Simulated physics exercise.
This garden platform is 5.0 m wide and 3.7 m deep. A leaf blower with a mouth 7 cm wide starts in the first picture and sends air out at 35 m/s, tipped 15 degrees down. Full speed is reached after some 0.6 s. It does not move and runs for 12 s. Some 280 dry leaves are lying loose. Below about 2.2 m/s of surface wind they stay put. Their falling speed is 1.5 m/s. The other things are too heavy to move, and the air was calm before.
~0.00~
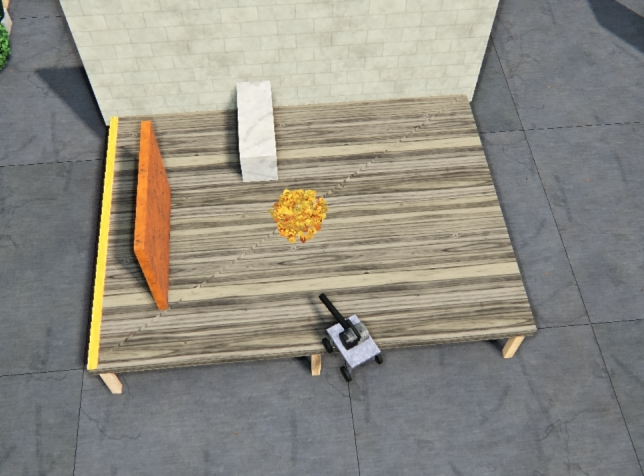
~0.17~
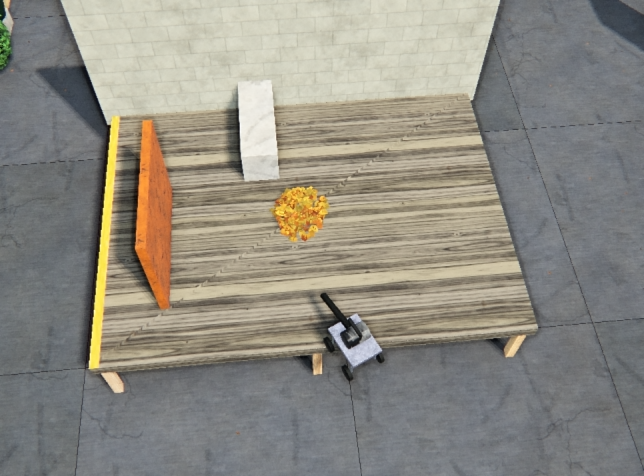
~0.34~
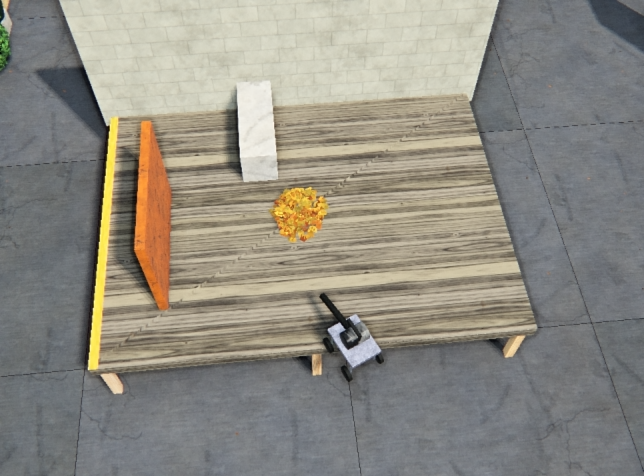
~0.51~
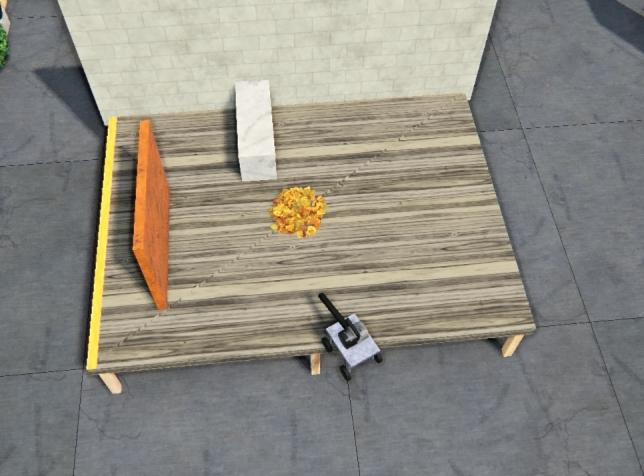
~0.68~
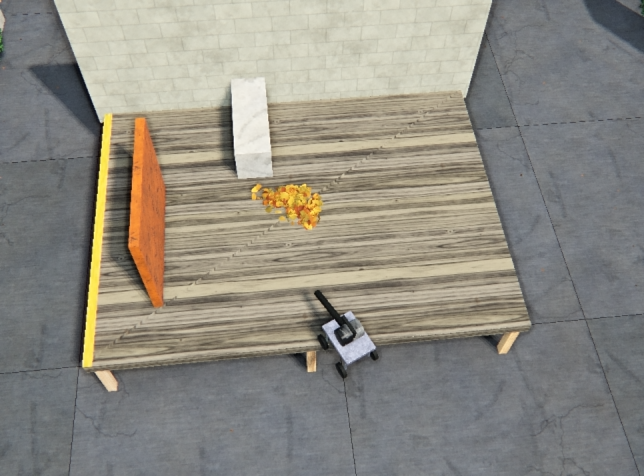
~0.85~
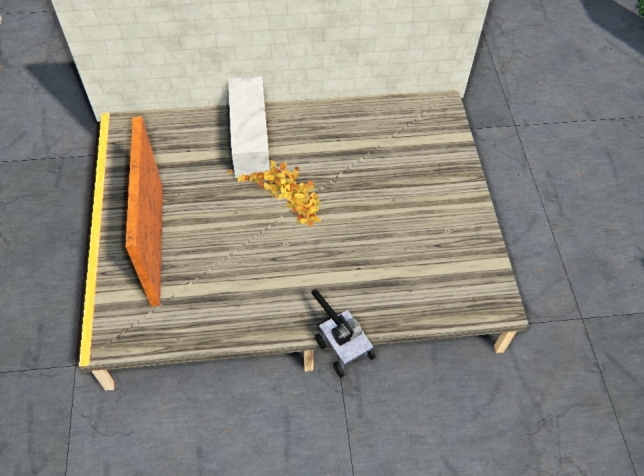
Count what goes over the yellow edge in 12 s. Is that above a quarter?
More than a quarter over the yellow edge: No.
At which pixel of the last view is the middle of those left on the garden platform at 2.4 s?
At about (295, 151).
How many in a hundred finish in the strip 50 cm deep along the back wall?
About 50 %.
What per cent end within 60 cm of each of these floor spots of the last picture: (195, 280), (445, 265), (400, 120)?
In turn about 0 %, 0 %, 0 %.
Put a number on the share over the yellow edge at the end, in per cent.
Some 5 per cent.
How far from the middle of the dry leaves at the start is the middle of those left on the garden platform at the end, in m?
Roughly 1.4 m.
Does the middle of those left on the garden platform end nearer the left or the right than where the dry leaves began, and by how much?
Towards the right, some 0.2 m.
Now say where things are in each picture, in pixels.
The middle of the dry leaves is near (300, 217), none has stirred yet and the mouth of the leaf blower is at (322, 296), in the first frame.
The middle of the dry leaves is near (301, 214), none has stirred yet and the yellow edge is centred on (102, 228), in the second frame.
The middle of the dry leaves is near (300, 215), none has stirred yet, the top of a stone seat is at (256, 117) and the top of a screen is at (143, 181), in the third frame.
The middle of the dry leaves is near (299, 214) and about 1 % have left their places, in the fourth frame.
The middle of the dry leaves is near (295, 202), the farthest in sight from the leaf blower is at (255, 190) and about 30 % have left their places, in the fifth frame.
The middle of the dry leaves is near (292, 190), the farthest in sight from the leaf blower is at (230, 172) and about 55 % have left their places, in the sixth frame.
After 2.4 s, 2 % are over the yellow edge; the middle of those still in play is near (295, 151); 9 % have settled or left.
After 3.8 s, 5 % are over the yellow edge; the middle of those still in play is near (295, 140); 25 % have settled or left.
After 6.6 s, 6 % are over the yellow edge; the middle of those still in play is near (295, 131); 42 % have settled or left.
After 12.0 s, at the end, 7 % are over the yellow edge; the middle of those still in play is near (296, 125).
